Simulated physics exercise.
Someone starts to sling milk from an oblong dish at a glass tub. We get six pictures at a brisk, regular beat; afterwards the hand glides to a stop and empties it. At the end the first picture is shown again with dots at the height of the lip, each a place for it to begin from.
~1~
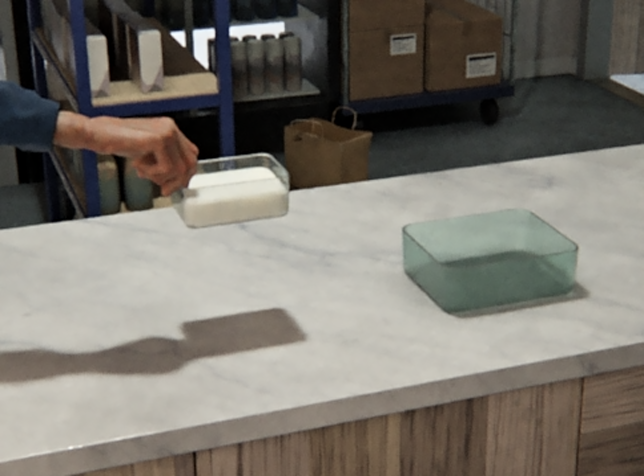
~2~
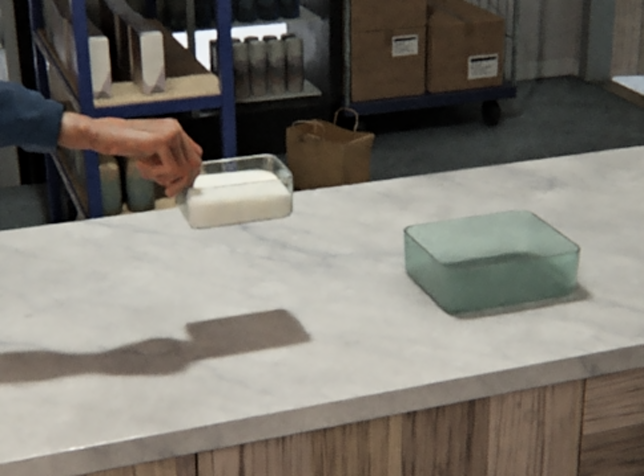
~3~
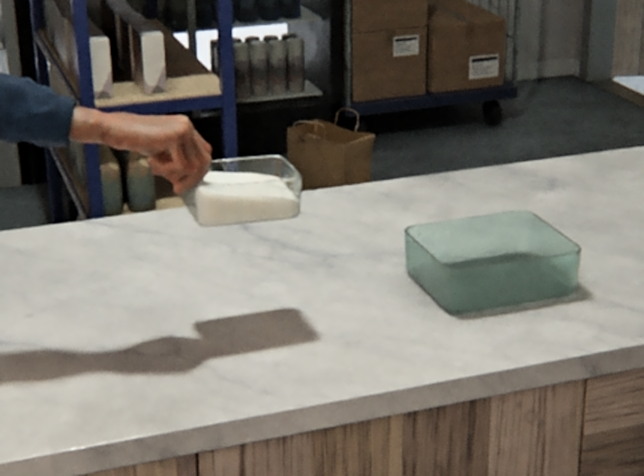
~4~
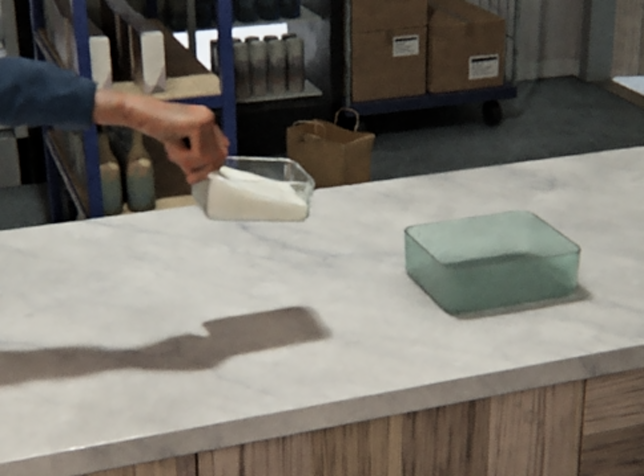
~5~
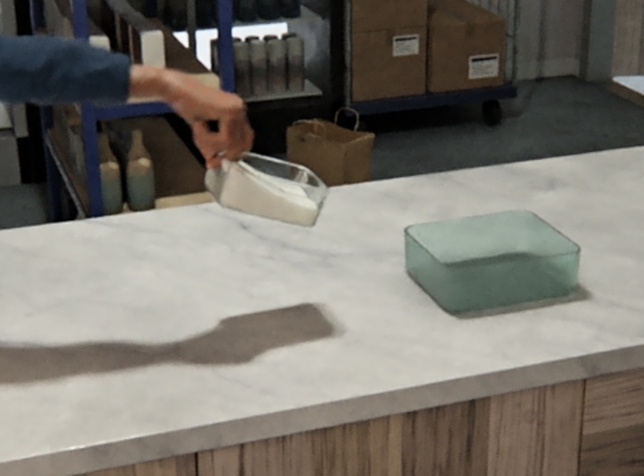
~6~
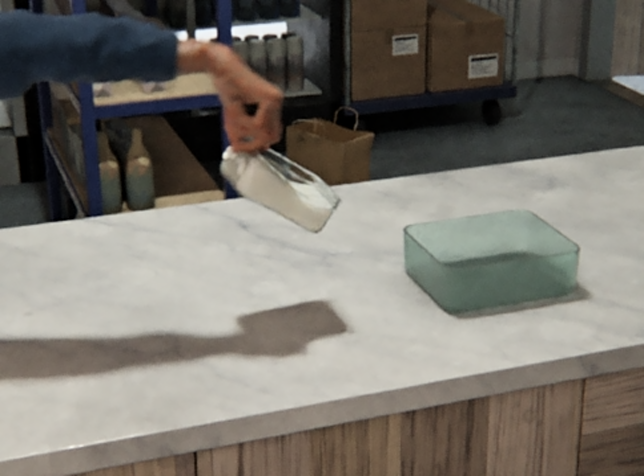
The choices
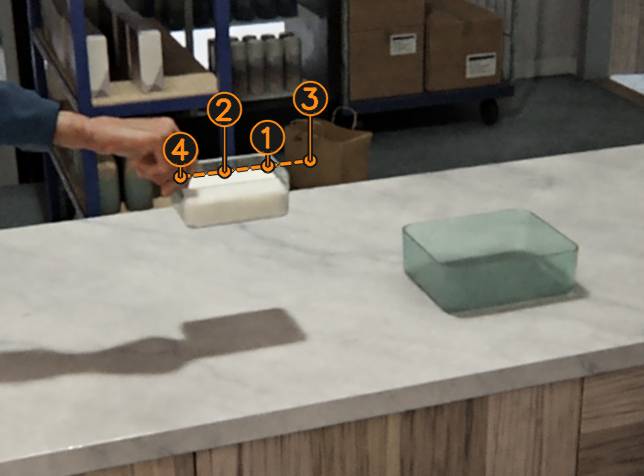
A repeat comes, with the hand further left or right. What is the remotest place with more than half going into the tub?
Spot 3 just does it.
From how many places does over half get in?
One of them.
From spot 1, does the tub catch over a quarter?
No.
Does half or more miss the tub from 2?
Yes, it does.
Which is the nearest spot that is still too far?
The answer is 1.
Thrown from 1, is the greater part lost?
Yes.
On the marked copy, 1 at (267, 165); 2 at (224, 171); 3 at (310, 160); 4 at (180, 177).
For spot 1, about 20 % lands in the tub, 72 % falls short and 8 % goes beside or beyond.
For spot 2, about 0 % lands in the tub, 97 % falls short and 3 % goes beside or beyond.
For spot 3, about 69 % lands in the tub, 20 % falls short and 10 % goes beside or beyond.
For spot 4, about 0 % lands in the tub, 100 % falls short.
